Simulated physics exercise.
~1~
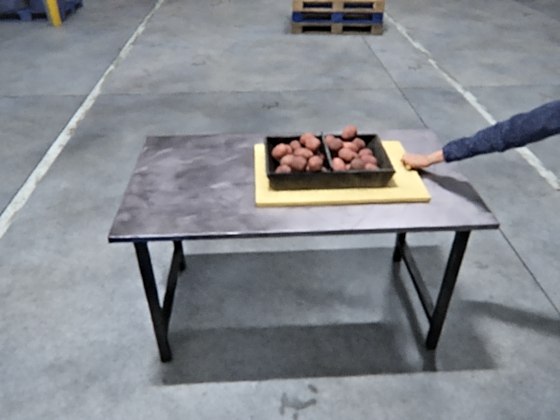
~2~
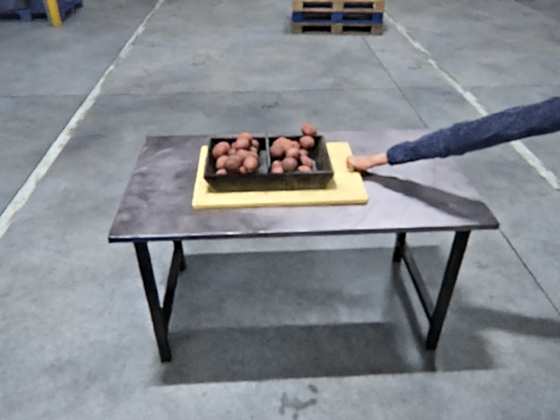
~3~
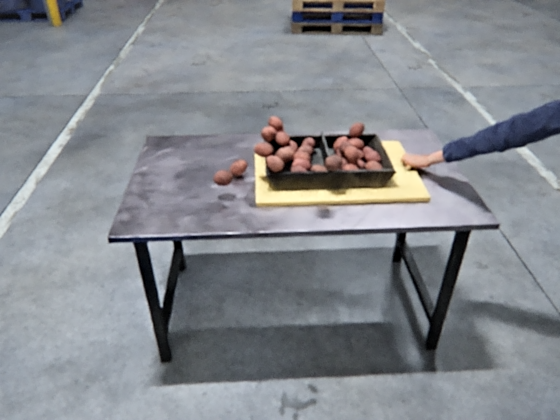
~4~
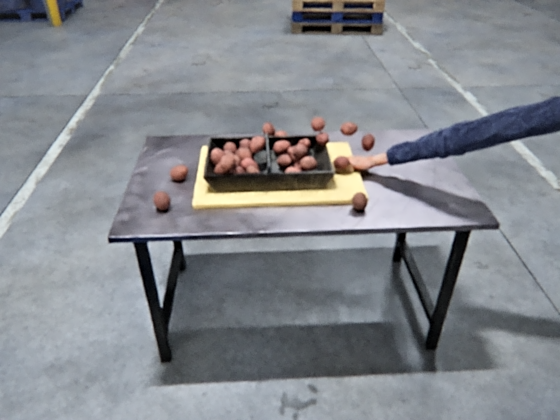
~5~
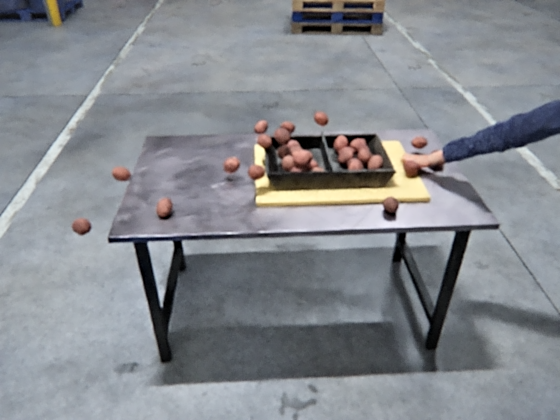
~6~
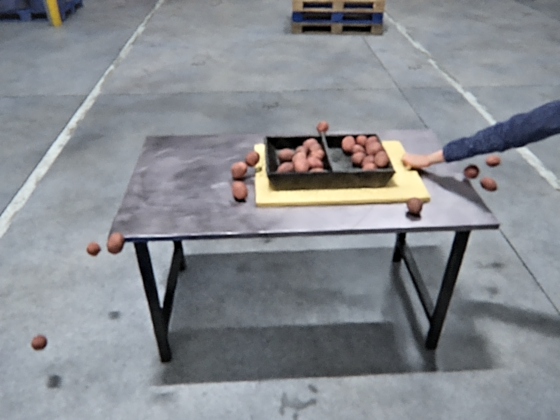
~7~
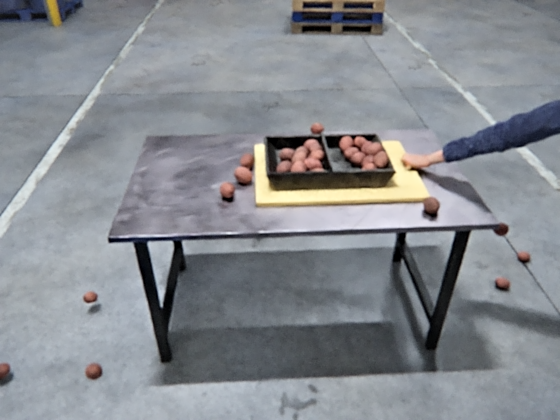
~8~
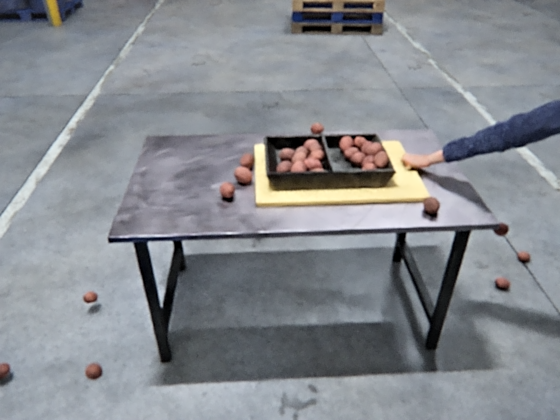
A black box of red potatoes, fixed to a yellow board on a dark table, slides left as a hand at the right edge pushes it. The hand pulls it back right, and a few potatoes spill onto the tabletop at the left. A second push left scatters more around the board on both sides. Pulled right again, the box comes to rest while loose potatoes roll outward and drop off both ends of the table. At the end, some potatoes lie on the floor and others on the tabletop, but the box still holds most of its load.
